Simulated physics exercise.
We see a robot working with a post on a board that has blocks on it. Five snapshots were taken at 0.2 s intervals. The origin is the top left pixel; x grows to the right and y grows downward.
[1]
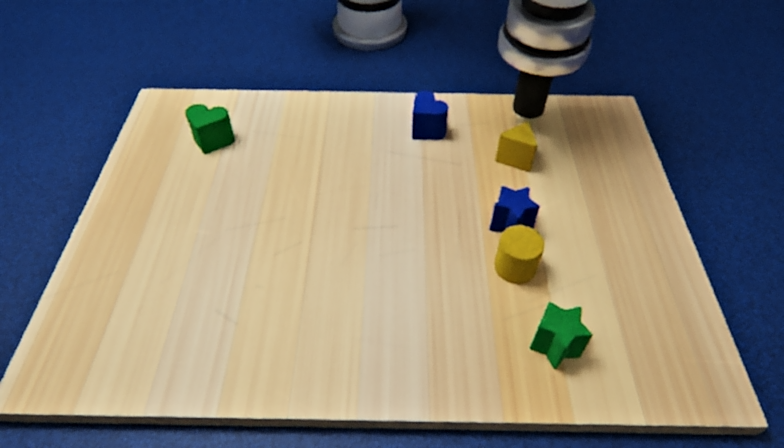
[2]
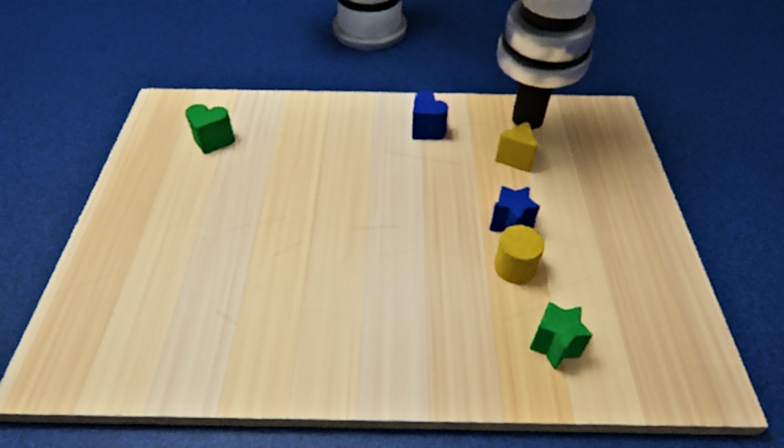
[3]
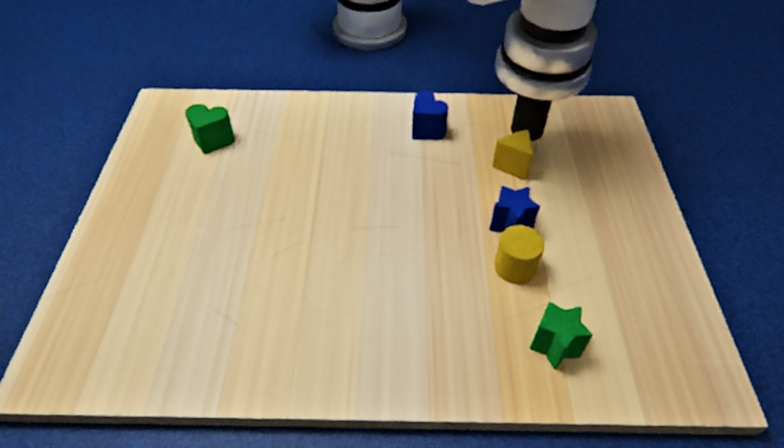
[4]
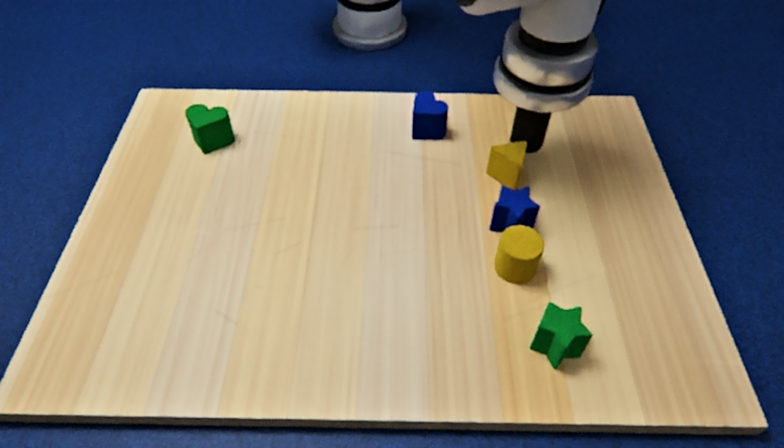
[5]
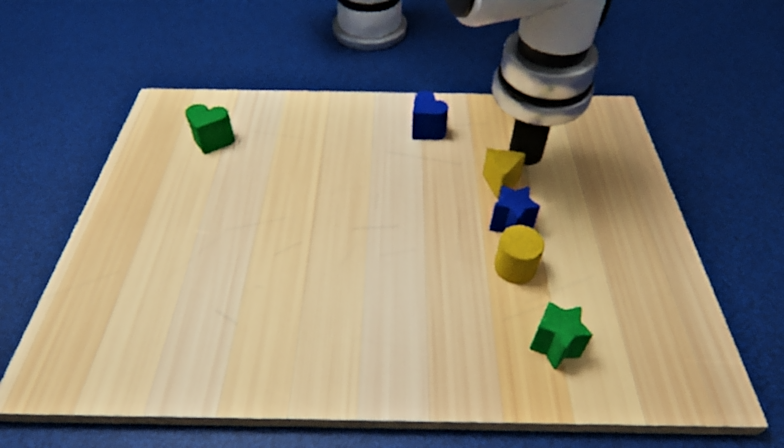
To begin with, a robot arm's dark post stands just behind a yellow three-sided block on a wooden board with blue, green and yellow blocks. The post moves down toward the viewer and pushes the yellow block forward and slightly left, closer to the blue star, while the other blocks stay still.
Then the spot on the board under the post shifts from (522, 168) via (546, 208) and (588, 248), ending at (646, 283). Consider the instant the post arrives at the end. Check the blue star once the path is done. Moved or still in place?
That block stays in place.
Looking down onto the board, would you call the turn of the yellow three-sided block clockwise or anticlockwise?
Watching from overhead, you'd notice the yellow three-sided block rotating clockwise.
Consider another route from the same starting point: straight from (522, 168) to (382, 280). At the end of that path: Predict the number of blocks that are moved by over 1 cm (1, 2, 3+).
It moves one block.
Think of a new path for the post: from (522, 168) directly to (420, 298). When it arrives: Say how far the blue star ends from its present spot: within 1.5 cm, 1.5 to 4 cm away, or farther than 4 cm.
That one ends up 1.5 to 4 cm from where it is now.
The first path, step by step. One third of the way, post at (552, 195); yellow three-sided block at (511, 167), turned 60° clockwise.
Two thirds of the way, post at (595, 235); yellow three-sided block at (511, 167), turned 60° clockwise.
At the end, post at (654, 270); yellow three-sided block at (511, 167), turned 60° clockwise; blue star not moved.
